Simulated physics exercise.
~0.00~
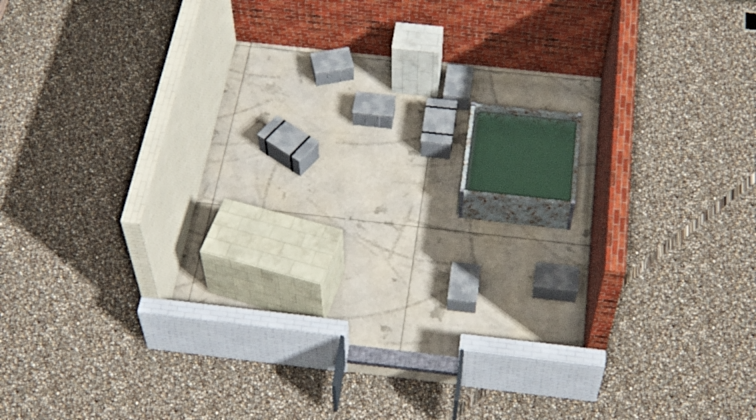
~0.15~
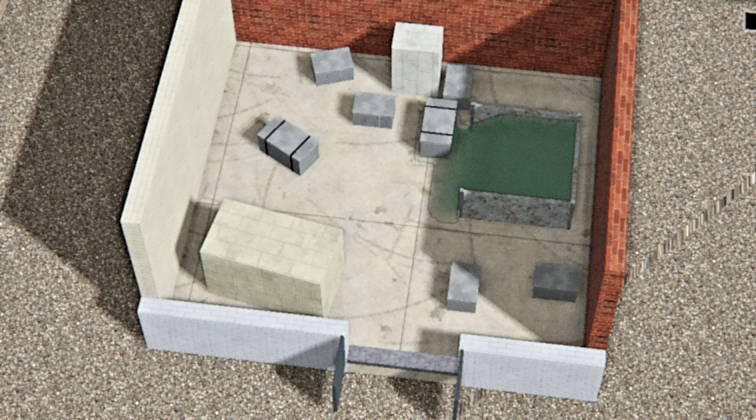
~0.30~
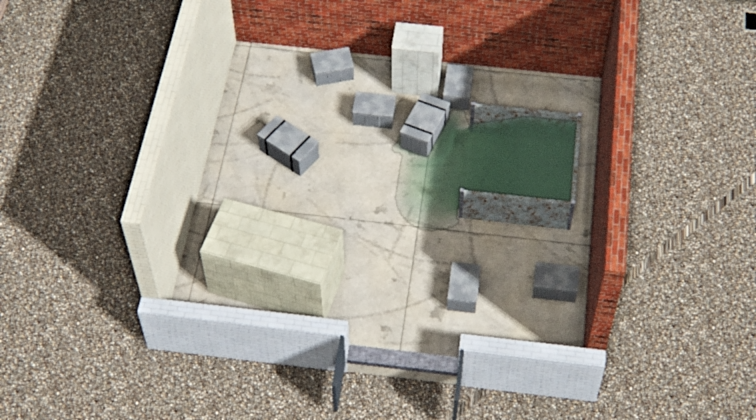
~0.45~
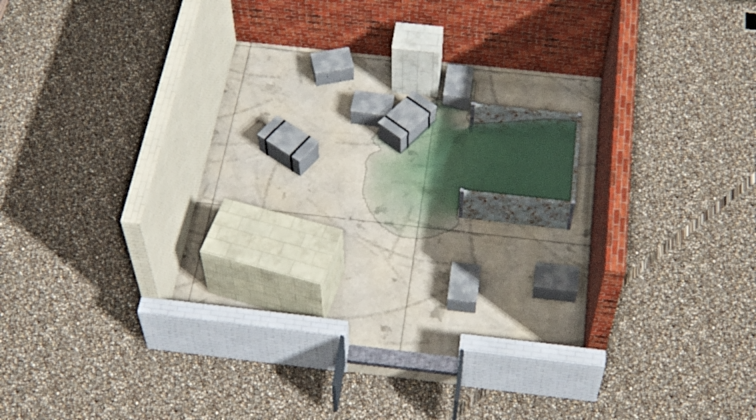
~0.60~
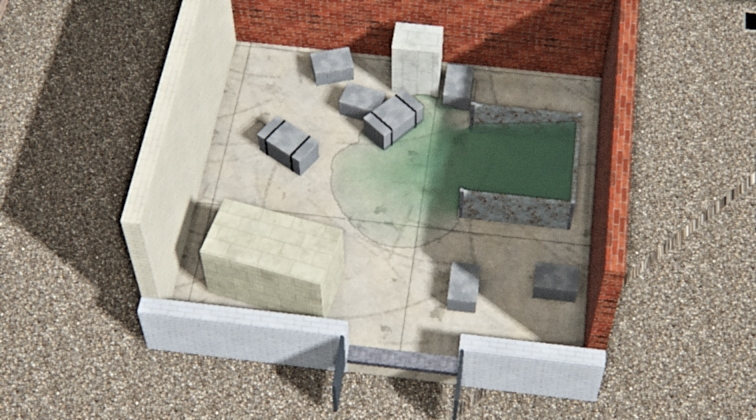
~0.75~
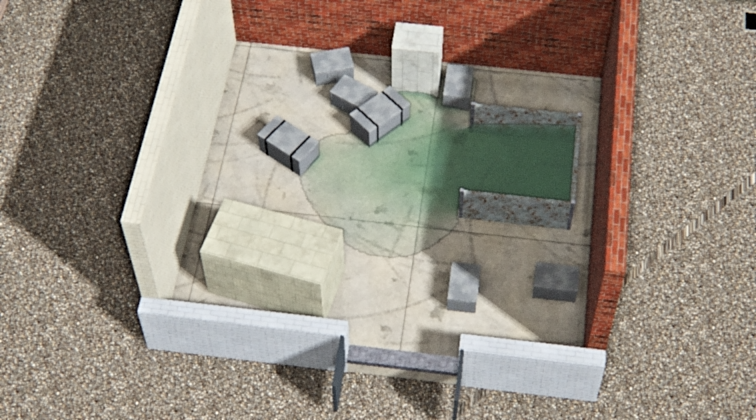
The footage shows a walled yard where the left side of a tank gives way and green water spreads left across the floor, pushing a strapped grey trunk leftward as it turns, followed by a nearby grey crate shifting up-left.
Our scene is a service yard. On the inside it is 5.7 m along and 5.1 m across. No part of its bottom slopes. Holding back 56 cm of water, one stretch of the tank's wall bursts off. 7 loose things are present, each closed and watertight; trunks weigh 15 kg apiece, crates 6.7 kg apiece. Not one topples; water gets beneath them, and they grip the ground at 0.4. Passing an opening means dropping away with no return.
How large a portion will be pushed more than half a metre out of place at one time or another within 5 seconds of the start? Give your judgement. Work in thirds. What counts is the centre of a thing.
The share is between one third and two thirds.
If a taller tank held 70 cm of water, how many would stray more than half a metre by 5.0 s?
Under that setup the answer is 4.
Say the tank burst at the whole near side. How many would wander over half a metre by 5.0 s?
Then it comes to 2 of them.
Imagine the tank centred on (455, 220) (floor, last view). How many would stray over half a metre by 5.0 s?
Count: 3.
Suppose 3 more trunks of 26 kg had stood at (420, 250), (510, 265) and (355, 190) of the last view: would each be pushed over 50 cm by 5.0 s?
Check, in order - not exceeded, not exceeded, exceeded.
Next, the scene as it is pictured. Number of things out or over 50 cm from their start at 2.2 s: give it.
Count then: 3.
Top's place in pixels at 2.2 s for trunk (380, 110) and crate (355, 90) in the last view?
Near (244, 86) and (242, 60).
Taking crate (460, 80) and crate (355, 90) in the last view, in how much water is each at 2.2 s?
Roughly 2 and 9 cm.
After 1.1 s 2 of 7 are over 50 cm from their spots; 0 afloat.
After 2.2 s 3 of 7 are over 50 cm from their spots; 4 afloat.
After 3.5 s 4 of 7 are over 50 cm from their spots; 4 afloat.
After 5.0 s 4 of 7 are over 50 cm from their spots, and 4 have been at some point; 4 afloat.
